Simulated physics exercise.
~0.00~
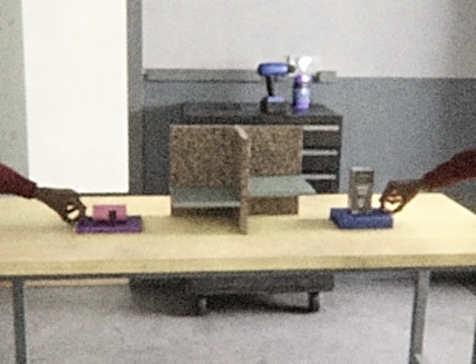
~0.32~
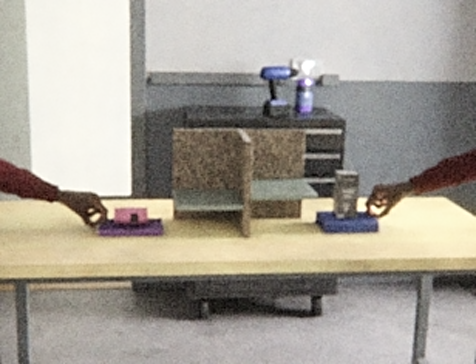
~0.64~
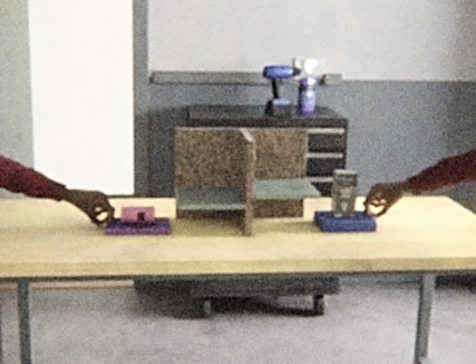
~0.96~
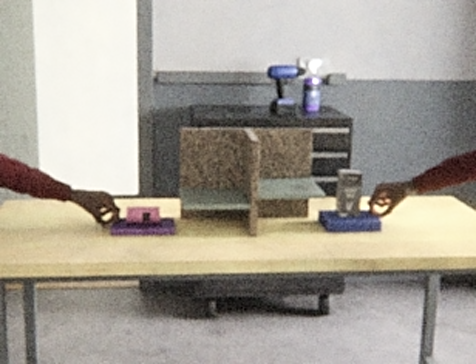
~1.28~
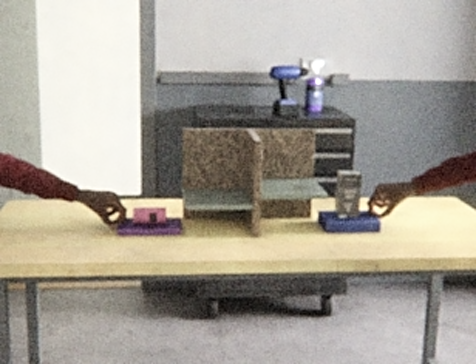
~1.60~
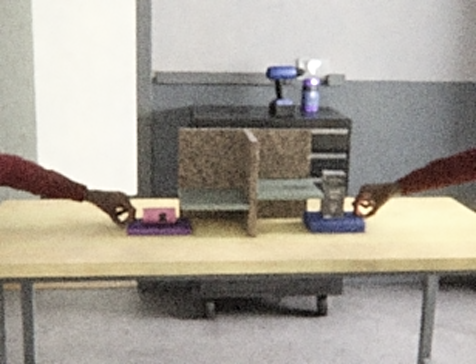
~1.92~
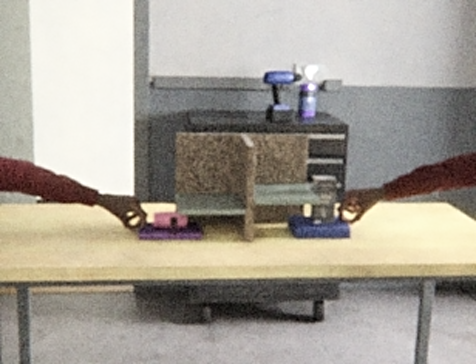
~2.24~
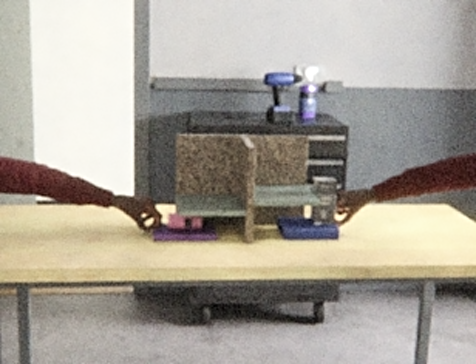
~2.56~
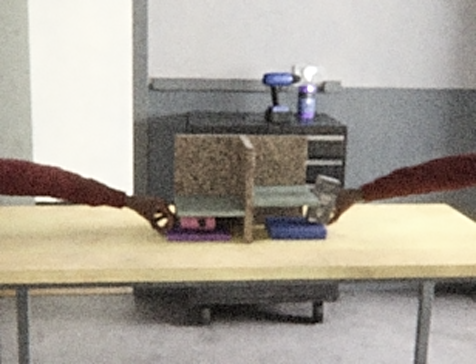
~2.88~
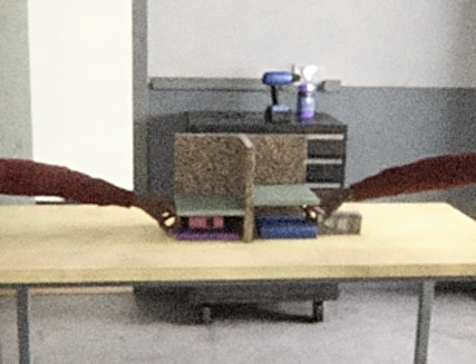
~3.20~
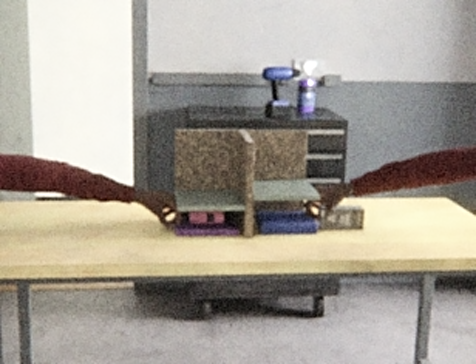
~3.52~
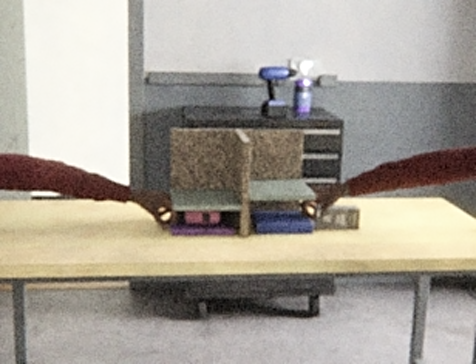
The footage shows two hands pushing flat bases inward beneath a low shelf on a table, a pink object on the left and an upright grey carton on the right. The pink object slides under untouched, while the carton catches the shelf, tips over and ends lying on the table.
